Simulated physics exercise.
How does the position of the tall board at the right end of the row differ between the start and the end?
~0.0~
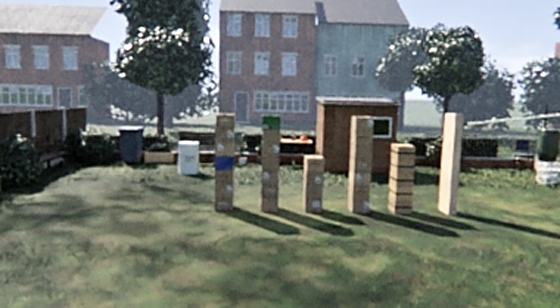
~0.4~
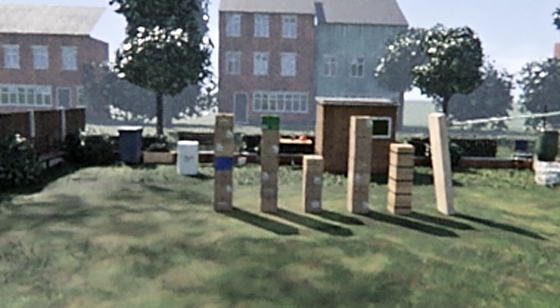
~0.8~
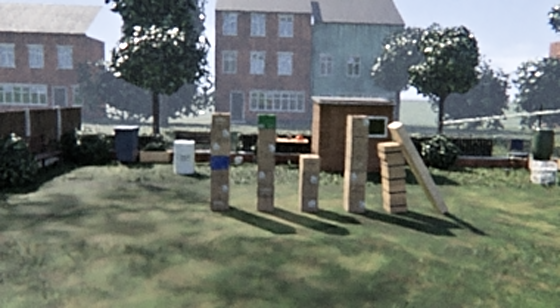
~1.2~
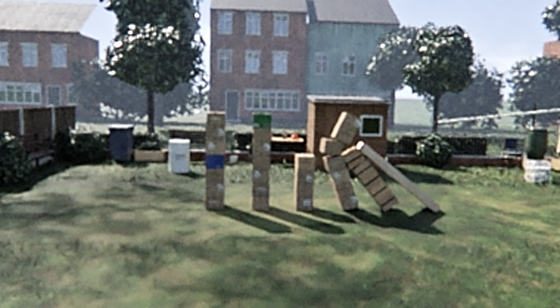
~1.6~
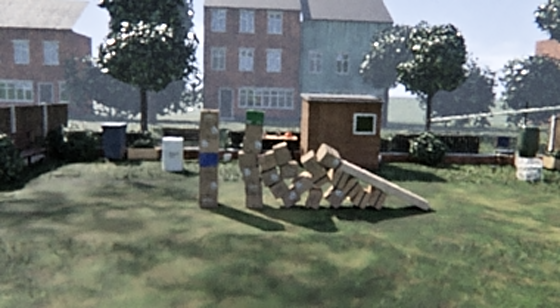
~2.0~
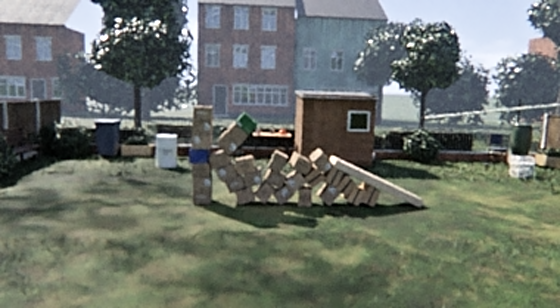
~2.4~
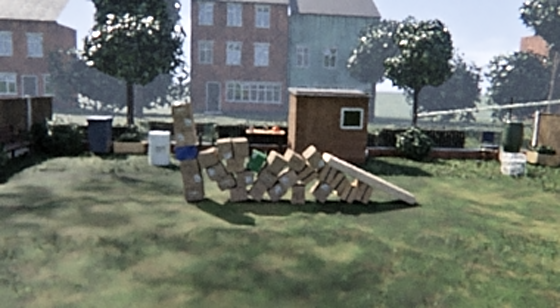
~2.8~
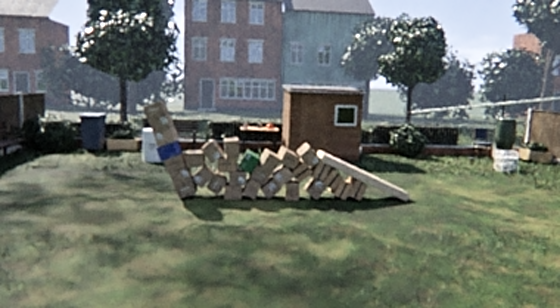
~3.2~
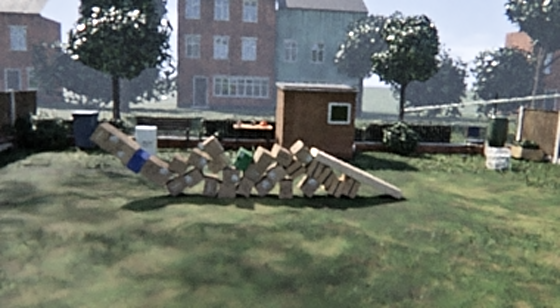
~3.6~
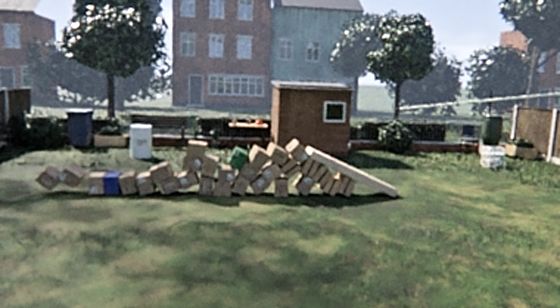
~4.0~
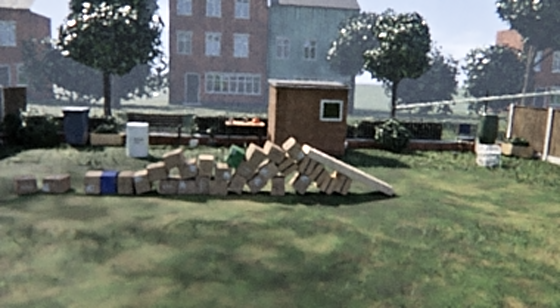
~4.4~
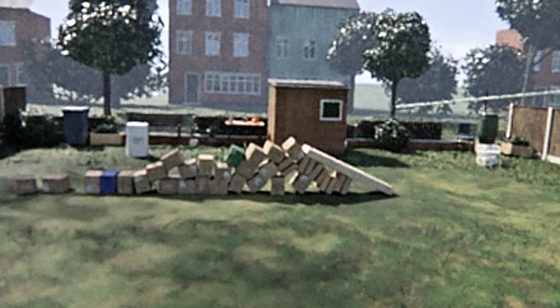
At the start the board stands upright on the grass, but by the end it is on its side, resting on a slant against the fallen cartons.
